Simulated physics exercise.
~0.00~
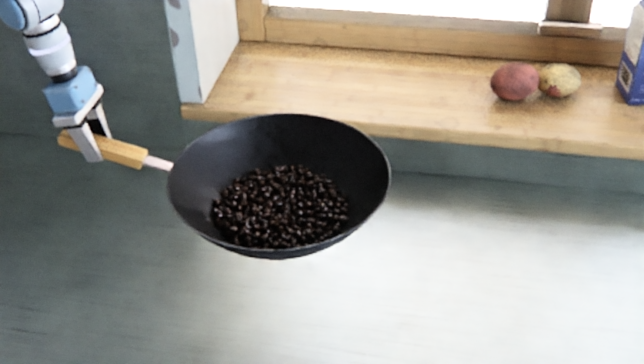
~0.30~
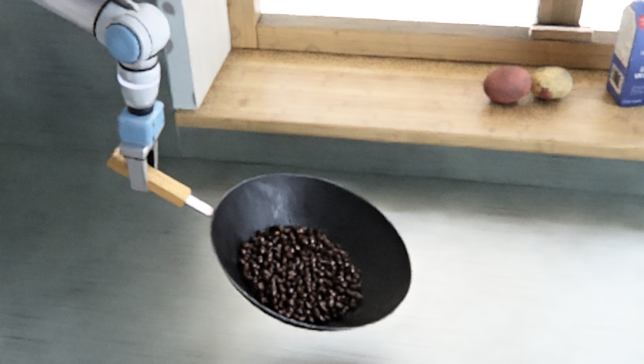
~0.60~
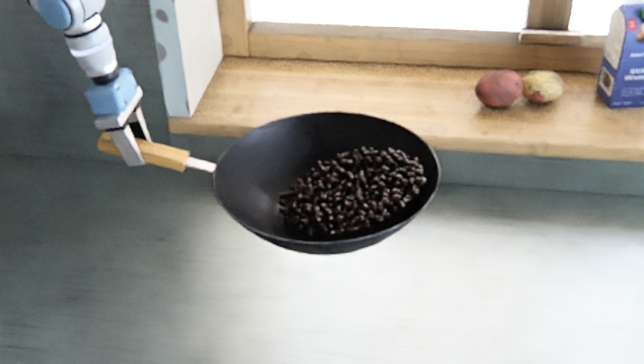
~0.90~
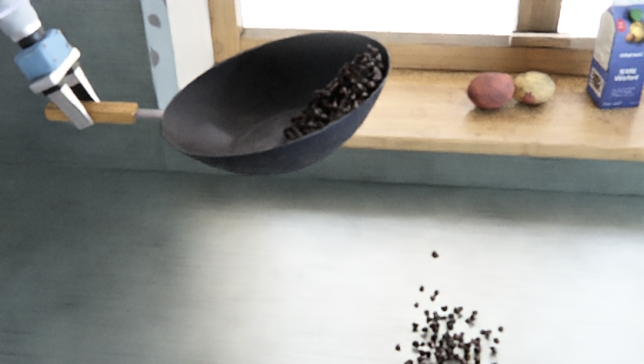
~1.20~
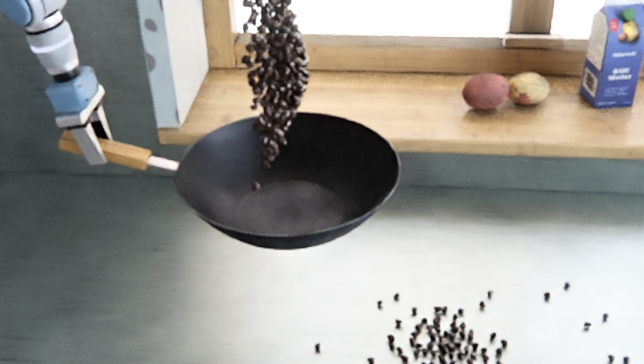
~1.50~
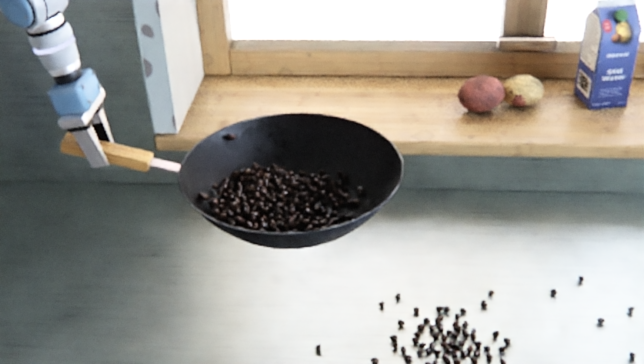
By a wooden windowsill, a robot arm lowered a black wok of dark beans, raised it and tossed them; some scattered across the surface below, while most dropped back into the wok, which ended level with the beans settled inside.
